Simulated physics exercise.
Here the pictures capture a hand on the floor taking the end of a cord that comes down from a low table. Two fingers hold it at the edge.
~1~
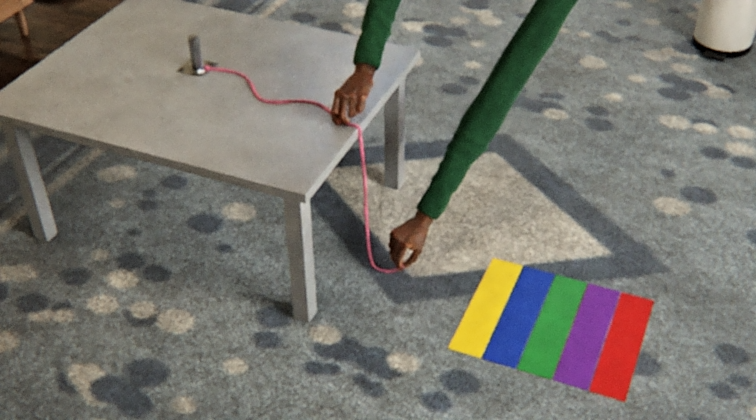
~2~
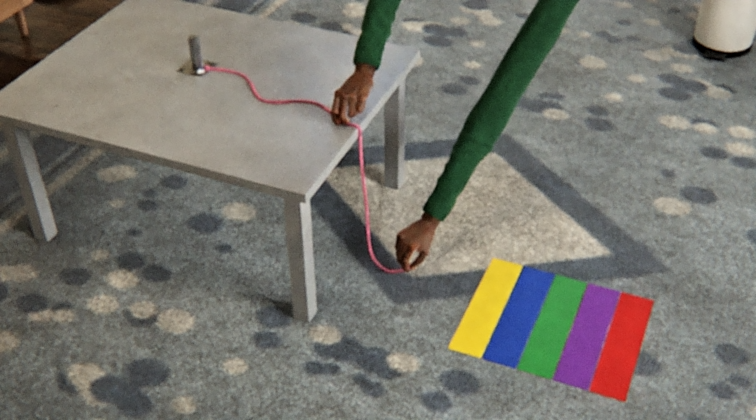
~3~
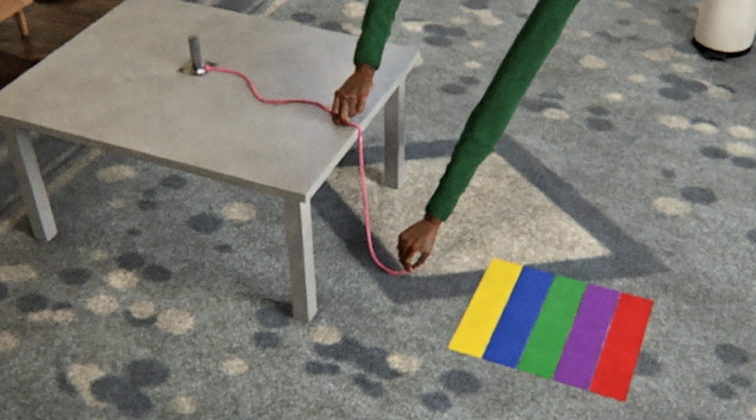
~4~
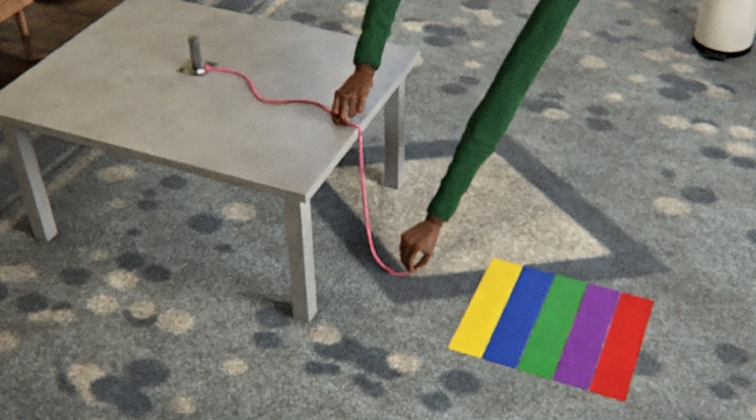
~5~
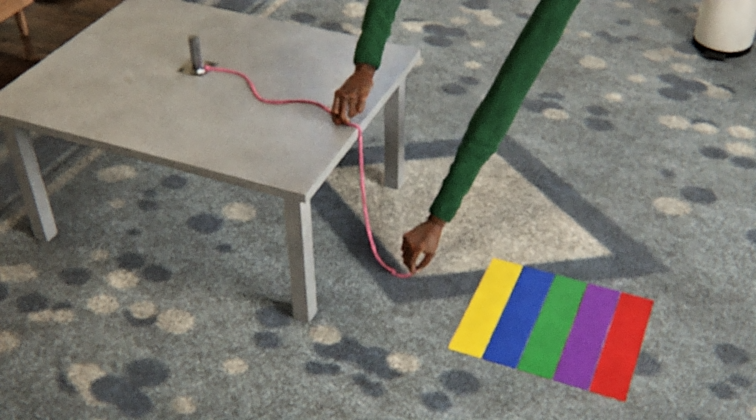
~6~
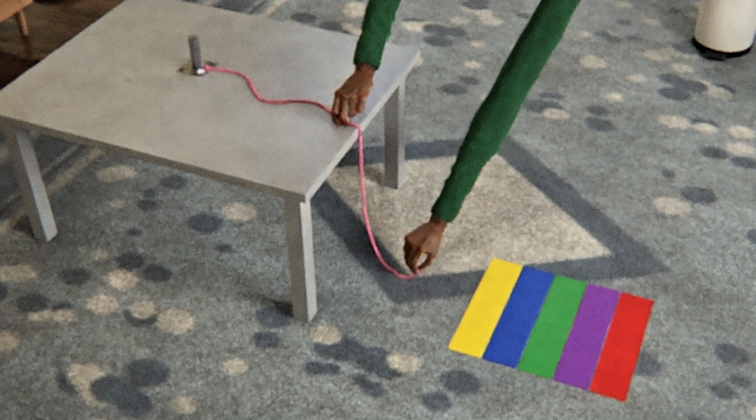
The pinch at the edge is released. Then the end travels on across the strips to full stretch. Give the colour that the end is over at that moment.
The end is over blue.
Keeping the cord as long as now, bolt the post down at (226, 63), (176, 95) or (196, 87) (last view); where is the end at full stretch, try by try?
You'd find it around (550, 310), then (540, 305), and finally (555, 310).
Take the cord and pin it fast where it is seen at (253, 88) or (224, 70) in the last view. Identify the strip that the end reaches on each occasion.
The end comes to rest on blue and then on blue.
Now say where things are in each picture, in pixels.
End (403, 267); yellow (473, 336); blue (506, 346); green (541, 356); purple (577, 366); red (613, 377), in the first picture.
End (409, 268); cord through (232, 72) (264, 101) (326, 109) (360, 146) (366, 201) (372, 255), in the second picture.
End (412, 269), in the third picture.
End (414, 270); cord through (232, 72) (264, 101) (326, 109) (360, 146) (364, 201) (375, 256), in the fourth picture.
End (416, 270), in the fifth picture.
End (418, 271); cord through (232, 72) (264, 101) (326, 109) (360, 146) (363, 200) (379, 256), in the sixth picture.
A little later, end near (466, 284); short of the strips.
Next, end near (504, 295); over yellow.
When it is tight, end near (528, 301); over blue. The blue one.
